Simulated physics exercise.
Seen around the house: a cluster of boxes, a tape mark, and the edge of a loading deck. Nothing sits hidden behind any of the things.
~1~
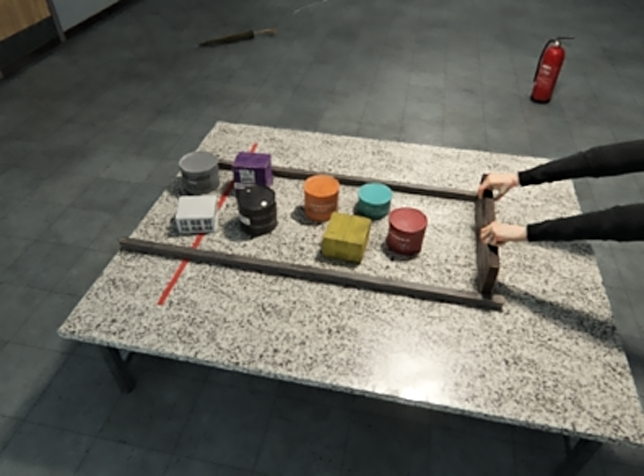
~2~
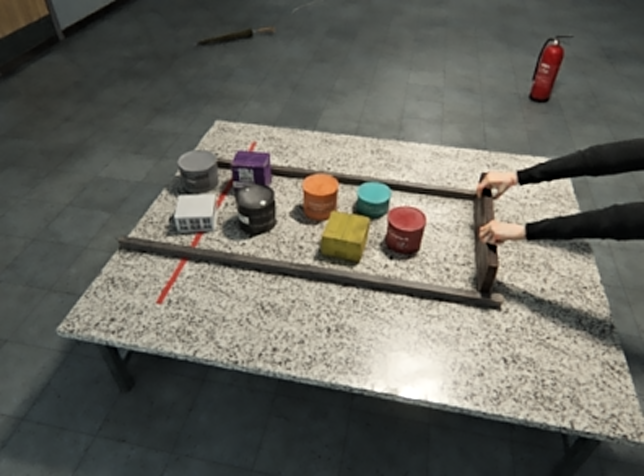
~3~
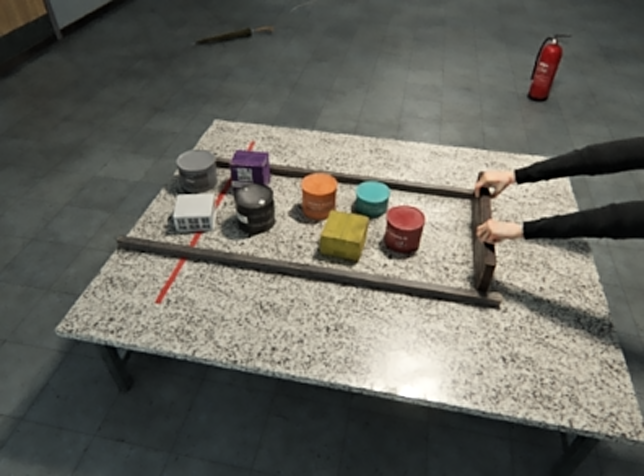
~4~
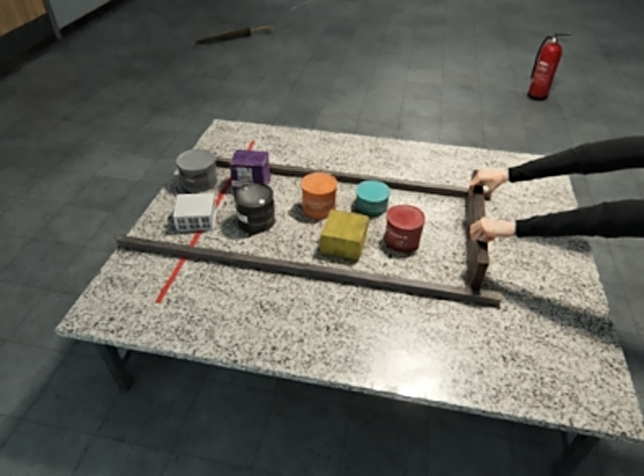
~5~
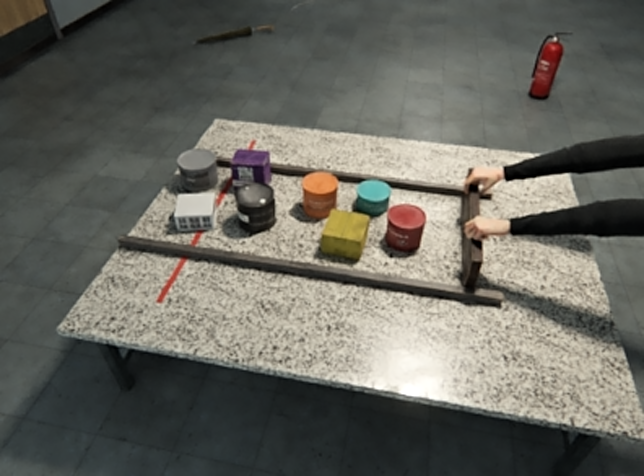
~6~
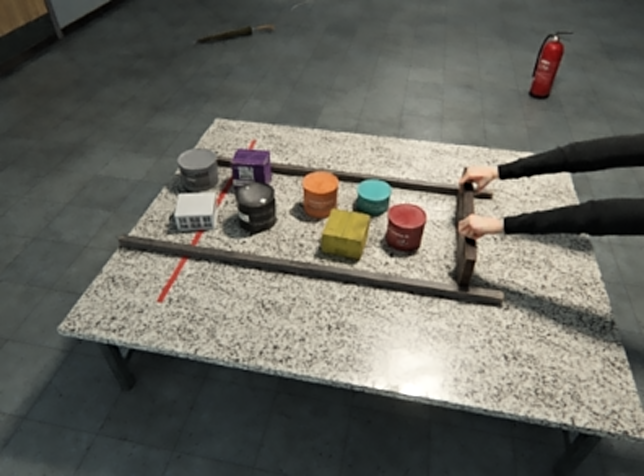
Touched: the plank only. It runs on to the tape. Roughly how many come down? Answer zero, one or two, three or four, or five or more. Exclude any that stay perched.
One or two.
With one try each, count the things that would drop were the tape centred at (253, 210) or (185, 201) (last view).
0, then 5.
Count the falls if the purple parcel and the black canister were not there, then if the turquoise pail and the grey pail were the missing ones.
The count is 0 in one try and 1 in the other, in that order.
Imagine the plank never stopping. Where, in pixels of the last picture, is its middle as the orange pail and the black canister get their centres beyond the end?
I reckon its middle sits around (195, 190) and then around (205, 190).
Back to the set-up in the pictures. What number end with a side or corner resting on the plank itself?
The count is 3.
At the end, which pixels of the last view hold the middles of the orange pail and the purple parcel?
(182, 178) and (188, 157), approximately.
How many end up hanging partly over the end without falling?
2 overhanging.
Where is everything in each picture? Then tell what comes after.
In the first picture, grey pail (200, 173); white crate (198, 214); purple parcel (253, 174); plank (486, 231); tape (217, 208).
In the second picture, white crate (197, 213); turquoise pail (373, 200).
In the third picture, purple parcel (251, 172); plank (482, 228).
In the fourth picture, grey pail (198, 171); orange pail (319, 196).
In the fifth picture, white crate (197, 212); yellow box (346, 234).
In the sixth picture, grey pail (199, 170); white crate (197, 212); purple parcel (252, 170); plank (465, 224); tape (216, 205).
Soon after, none off yet; grey pail at rest near (199, 170); white crate at rest near (197, 212); purple parcel at rest near (252, 170).
By the end, the number that fall off is one or two; fallen, white crate and grey pail.
